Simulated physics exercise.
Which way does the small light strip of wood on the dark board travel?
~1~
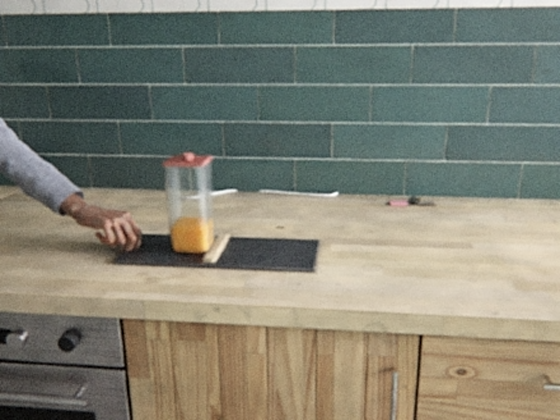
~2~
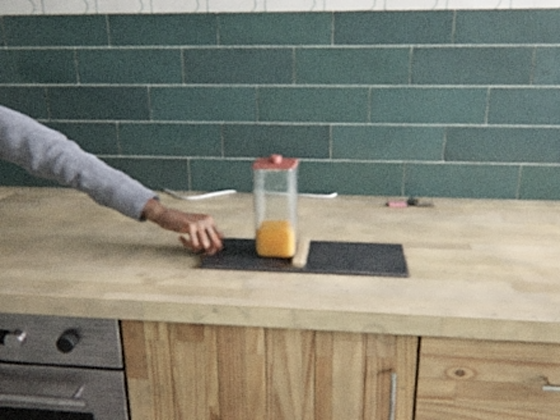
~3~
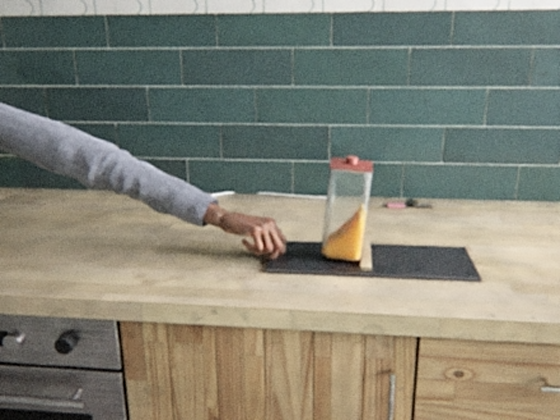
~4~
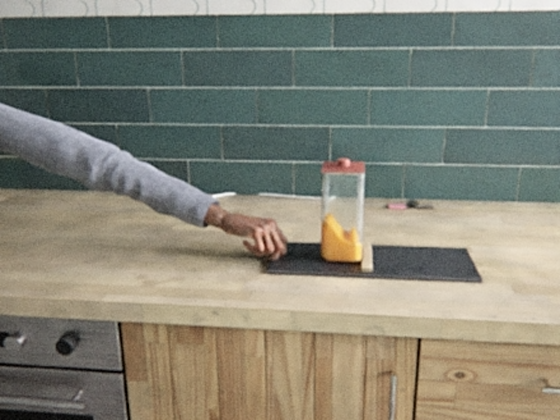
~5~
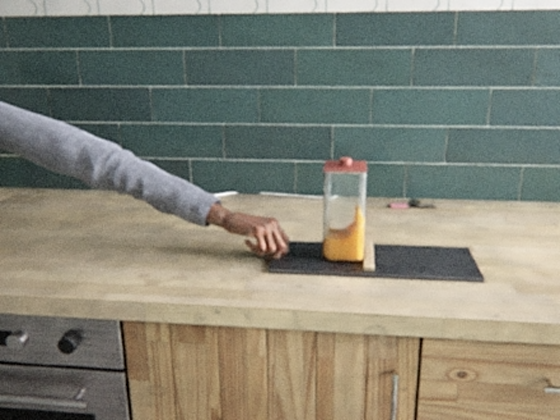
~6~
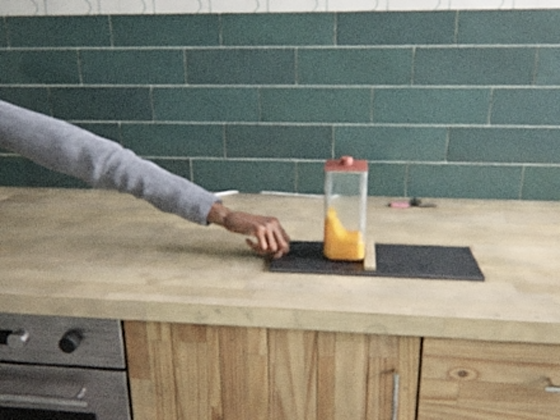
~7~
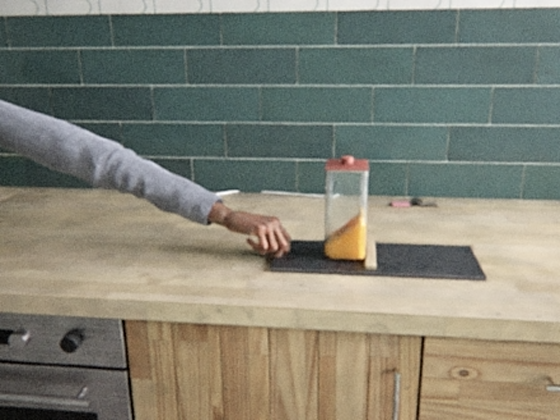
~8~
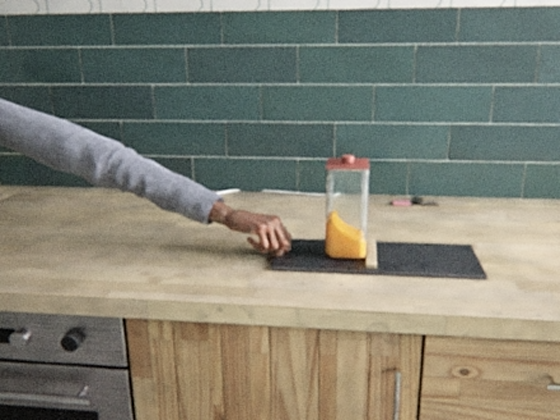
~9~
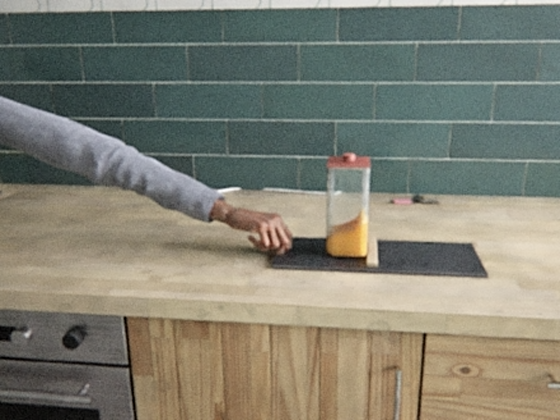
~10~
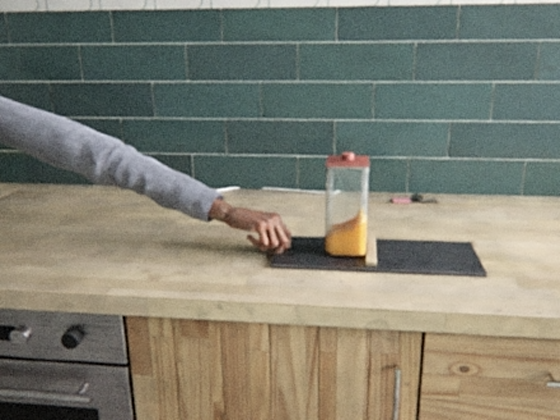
It travels to the right along the counter, together with the board and the canister.
